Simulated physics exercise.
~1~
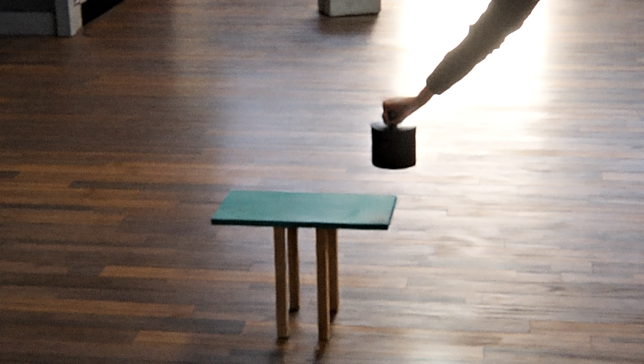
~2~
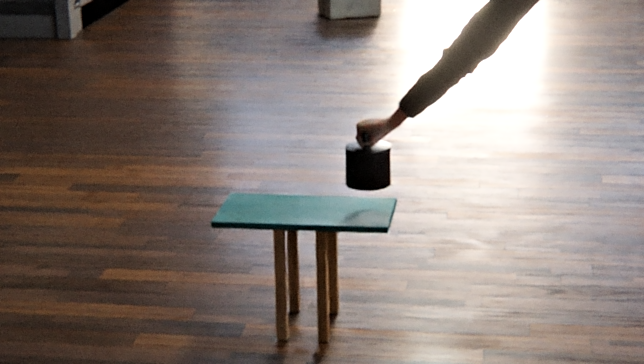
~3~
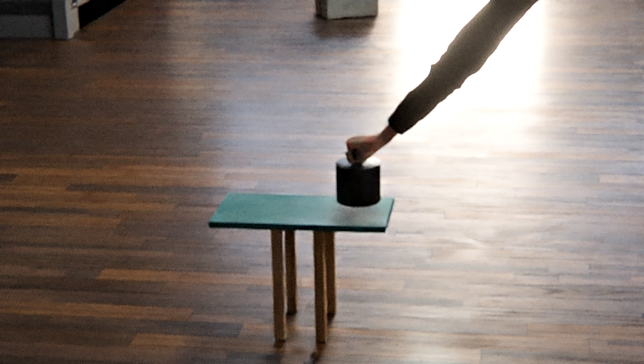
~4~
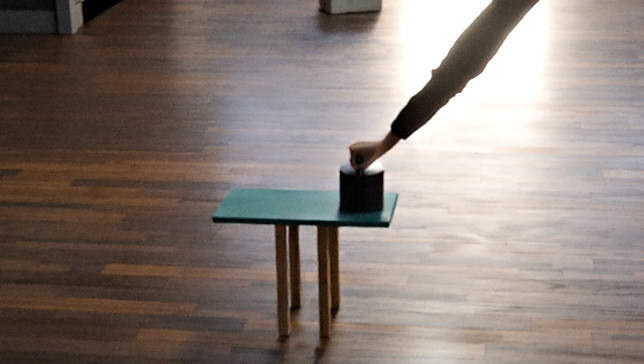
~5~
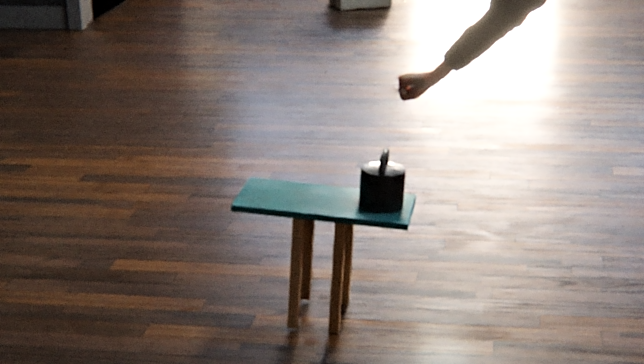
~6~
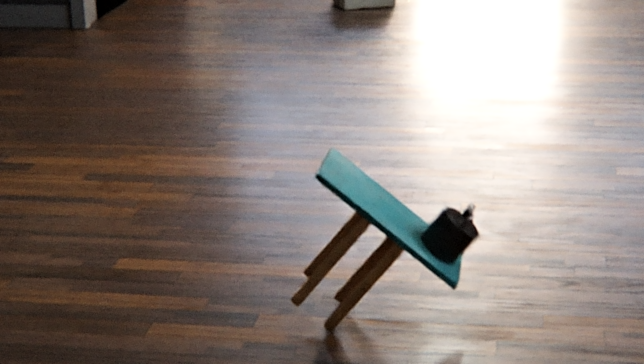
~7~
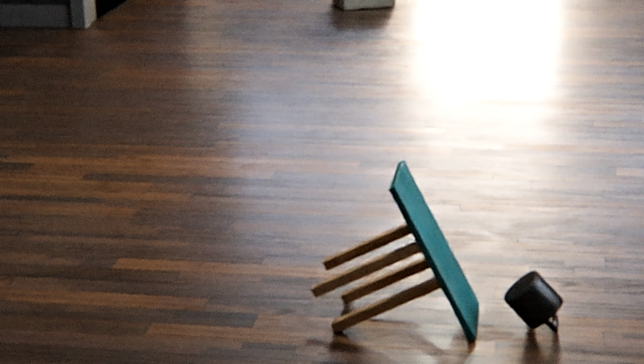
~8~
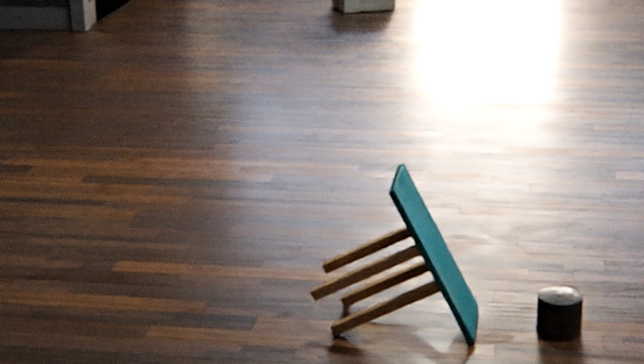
In this clip, a hand lowers a dark cylindrical object onto the right side of a small turquoise table and lets go. The table tips over to the right, and the object tumbles off, ending upright on the floor beside the toppled table.
